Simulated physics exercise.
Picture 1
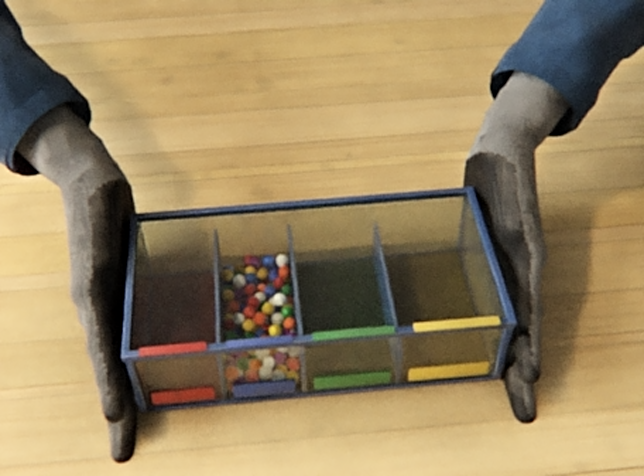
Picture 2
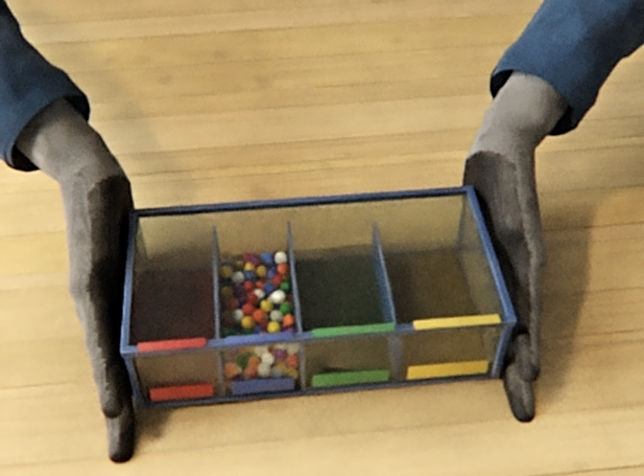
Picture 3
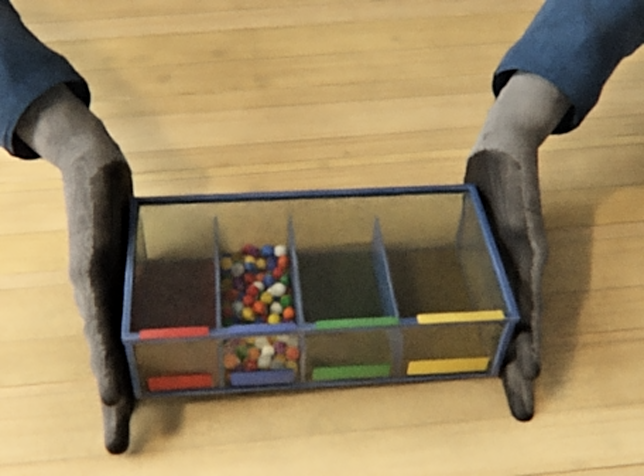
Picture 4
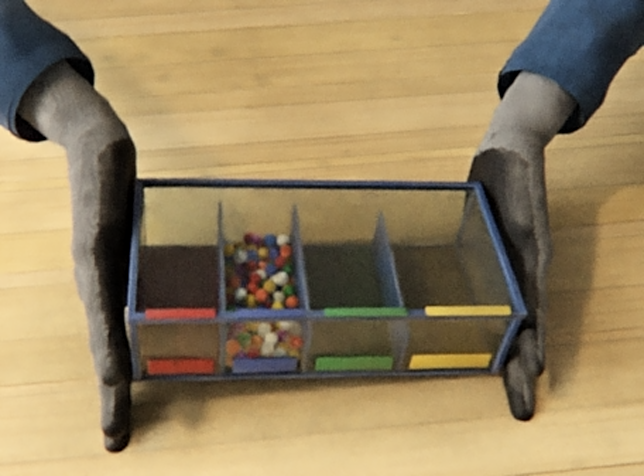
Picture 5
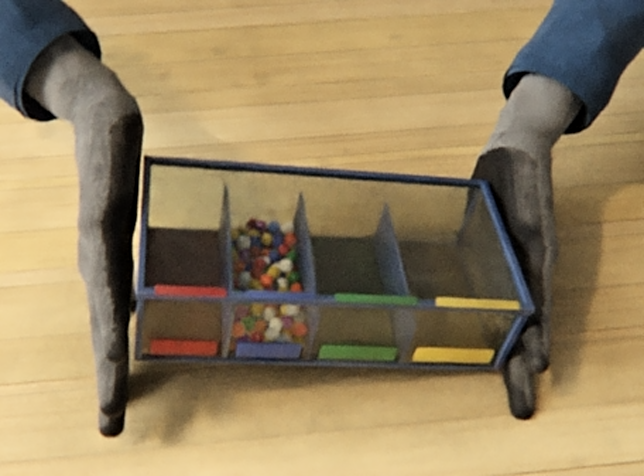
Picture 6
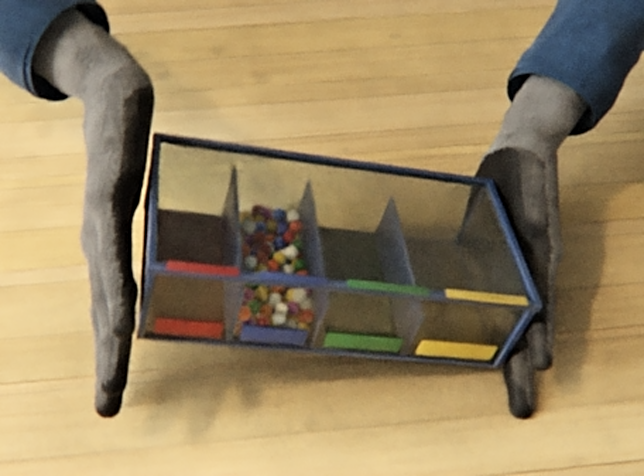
At first, two dark hands hold a clear, four-part box nearly level above a wooden surface, with colourful beads in the blue-labelled section. Then the left hand rises, lifting that side while the right side stays lower. The box tilts moderately down to the right, and the beads remain in their section.
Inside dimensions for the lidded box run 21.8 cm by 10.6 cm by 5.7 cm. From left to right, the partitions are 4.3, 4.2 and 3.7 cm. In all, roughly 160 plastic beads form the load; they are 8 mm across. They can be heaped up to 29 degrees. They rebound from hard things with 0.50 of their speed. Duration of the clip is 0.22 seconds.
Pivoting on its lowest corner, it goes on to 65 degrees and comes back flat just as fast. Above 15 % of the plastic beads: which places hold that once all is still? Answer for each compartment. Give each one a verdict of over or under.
Red compartment - under; blue compartment - over; green compartment - under; yellow compartment - under.
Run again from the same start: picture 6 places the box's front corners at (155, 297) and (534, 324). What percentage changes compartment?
In that case close to 5 per cent.
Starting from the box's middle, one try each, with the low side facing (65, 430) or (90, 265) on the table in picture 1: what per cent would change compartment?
Near 0 and 0 per cent, in that order.
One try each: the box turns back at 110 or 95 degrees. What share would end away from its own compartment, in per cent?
Some 45 and 45 per cent.
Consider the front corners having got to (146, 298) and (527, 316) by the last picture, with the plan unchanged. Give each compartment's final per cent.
That leaves red with 0 percent, blue with 100, green with 0 and yellow with 0 percent.
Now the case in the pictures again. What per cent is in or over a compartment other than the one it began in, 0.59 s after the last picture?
Some 0 per cent.
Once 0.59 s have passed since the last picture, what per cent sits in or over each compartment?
Red = 0, blue = 100, green = 0, yellow = 0 (per cent).
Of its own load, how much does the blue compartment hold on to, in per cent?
About 100 in a hundred.
Then, 0.59 s after the last picture, tilt 64 degrees; blue 100 %.
Then, 0.99 s after the last picture, tilt 27 degrees; blue 100 %.
Then, 1.47 s after the last picture, tilt 0 degrees; blue 100 %.
In the end, red 0 %, blue 100 %, green 0 %, yellow 0 %.
